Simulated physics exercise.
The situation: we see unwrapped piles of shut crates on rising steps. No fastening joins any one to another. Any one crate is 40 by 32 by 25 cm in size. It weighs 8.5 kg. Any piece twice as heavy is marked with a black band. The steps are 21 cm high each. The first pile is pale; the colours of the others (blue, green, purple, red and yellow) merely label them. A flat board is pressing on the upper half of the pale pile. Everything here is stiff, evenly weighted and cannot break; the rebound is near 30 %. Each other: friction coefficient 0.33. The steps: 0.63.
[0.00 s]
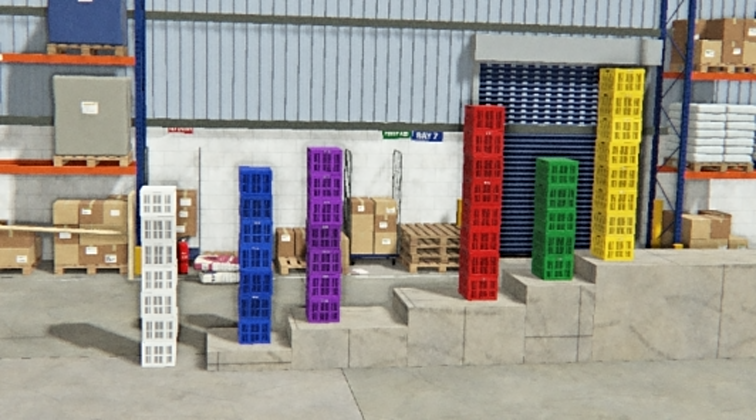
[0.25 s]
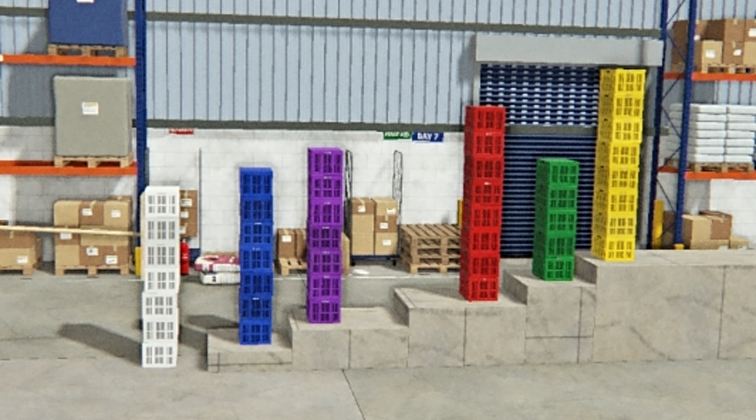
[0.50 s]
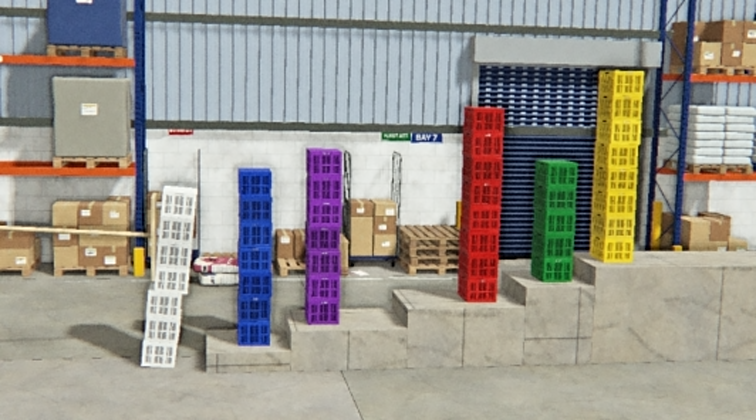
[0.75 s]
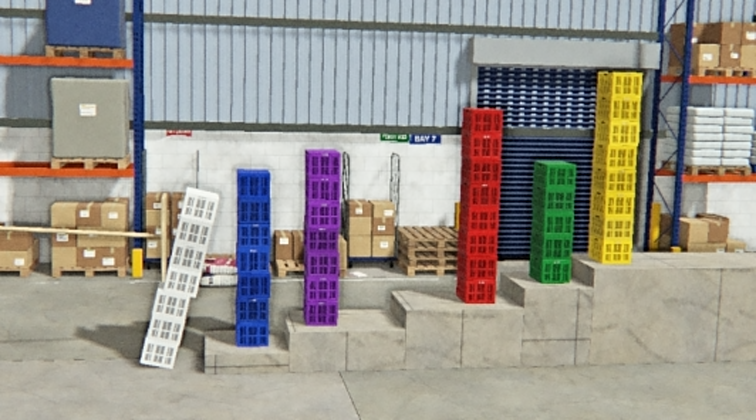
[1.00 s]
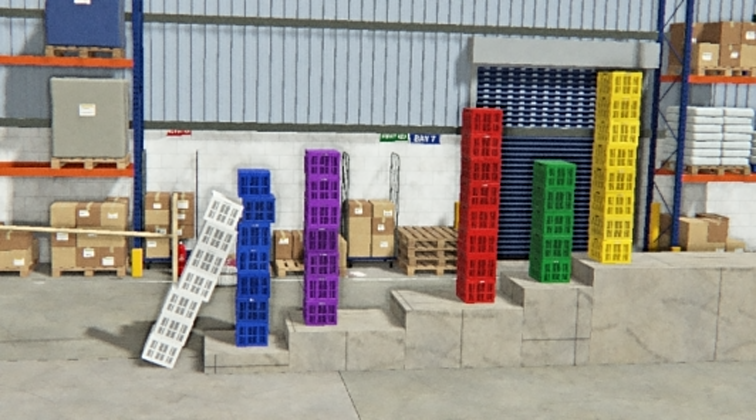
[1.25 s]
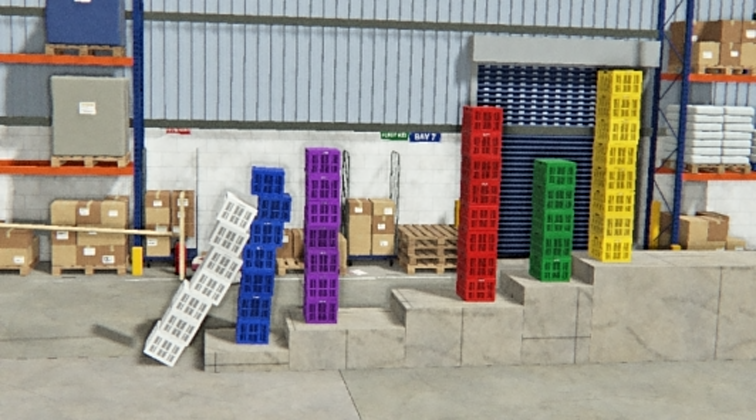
A board pushes the white crate stack rightward until it leans into the blue stack, shifting its crates.
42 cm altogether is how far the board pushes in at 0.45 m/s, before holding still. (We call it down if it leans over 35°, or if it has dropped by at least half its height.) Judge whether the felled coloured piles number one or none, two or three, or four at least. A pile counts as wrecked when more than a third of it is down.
The losses sit between two and three.
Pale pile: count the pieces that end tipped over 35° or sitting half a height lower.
Count: 7 pale pieces.
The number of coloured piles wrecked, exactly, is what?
The number is 3.
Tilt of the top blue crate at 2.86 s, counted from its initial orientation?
Something like 100°, more or less.
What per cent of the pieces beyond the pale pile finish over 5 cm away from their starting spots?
75 per cent.
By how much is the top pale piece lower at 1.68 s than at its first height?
Roughly 20 cm lower.
After 1.68 s, 7 of the pale pile down; none of the 35 other crates down, 12 disturbed; top blue crate 15° from how it stood; top purple crate 9 cm from its place.
After 2.20 s, 7 of the pale pile down; 3 of the 35 other crates down; top blue crate 32° from how it stood, 20 cm lower; top purple crate 26° from how it stood, 11 cm lower.
After 2.86 s, 7 of the pale pile down; 14 of the 35 other crates down; top blue crate on its side; top red crate 26° from how it stood.
After 4.00 s, 7 of the pale pile down; 21 of the 35 other crates down; top red crate on its side; top blue crate 68° from how it stood, 76 cm lower.
In the end (6.1 s), 7 of the pale pile down; 21 of the 35 other crates down; top red crate on its side; top purple crate 49° from how it stood, 85 cm lower. Wrecked, blue, purple and red. From the last view, middles, top red crate near (412, 361), top purple crate near (492, 244).
